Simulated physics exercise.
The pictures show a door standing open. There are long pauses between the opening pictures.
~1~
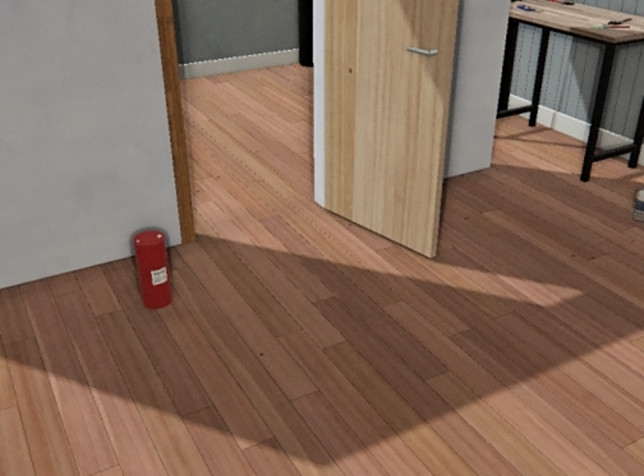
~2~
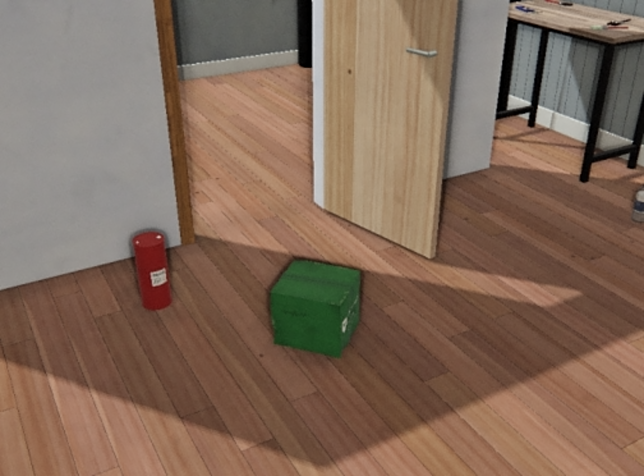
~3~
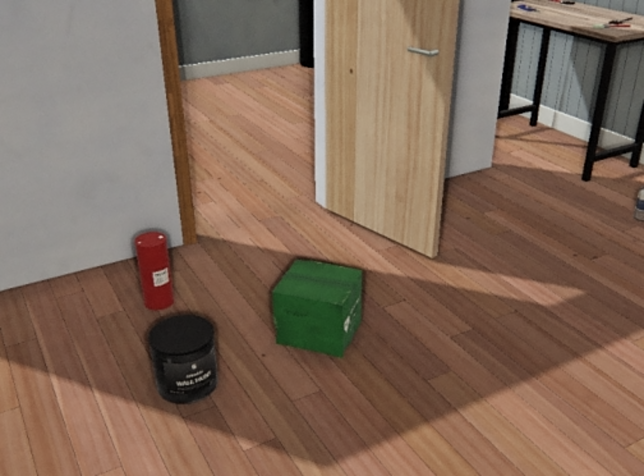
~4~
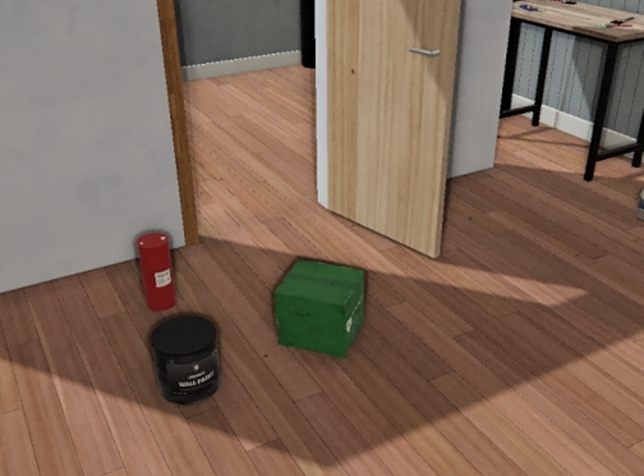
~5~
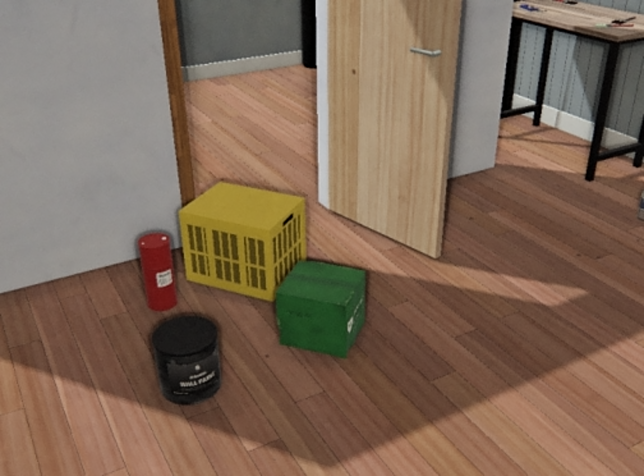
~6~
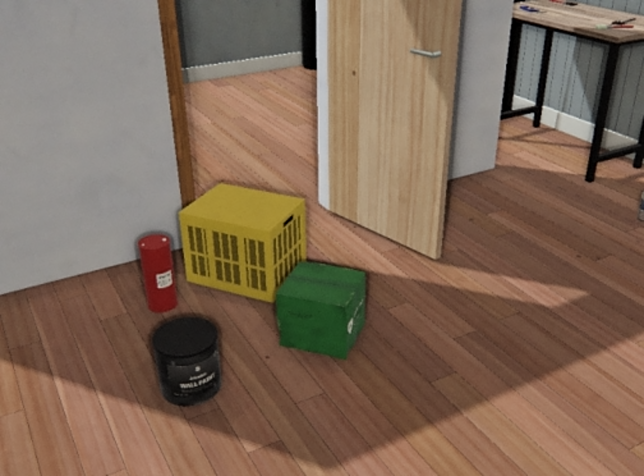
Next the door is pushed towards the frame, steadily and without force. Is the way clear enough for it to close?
As it turns out, it is blocked.
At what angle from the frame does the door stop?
About 50°.
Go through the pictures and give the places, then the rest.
The first frame shows door wide open and still.
The second frame shows door wide open and still; green box (317, 307).
The third frame shows door wide open and still; red canister (155, 271); green box (319, 307).
The fourth frame shows door wide open and still; black pail (187, 360); red canister (157, 272).
The fifth frame shows door wide open and still; green box (322, 308); black pail (188, 360).
The sixth frame shows door wide open and still; yellow chest (245, 241); red canister (158, 274).
Then, 0.60 s past the last view, door at 90°.
Then, 1.00 s past the last view, door at 74°.
Then, 1.40 s past the last view, door at 56°.
Finally, door at 50°; all 4 still in place. Final places as the last picture's camera would see them, yellow chest near (243, 241).
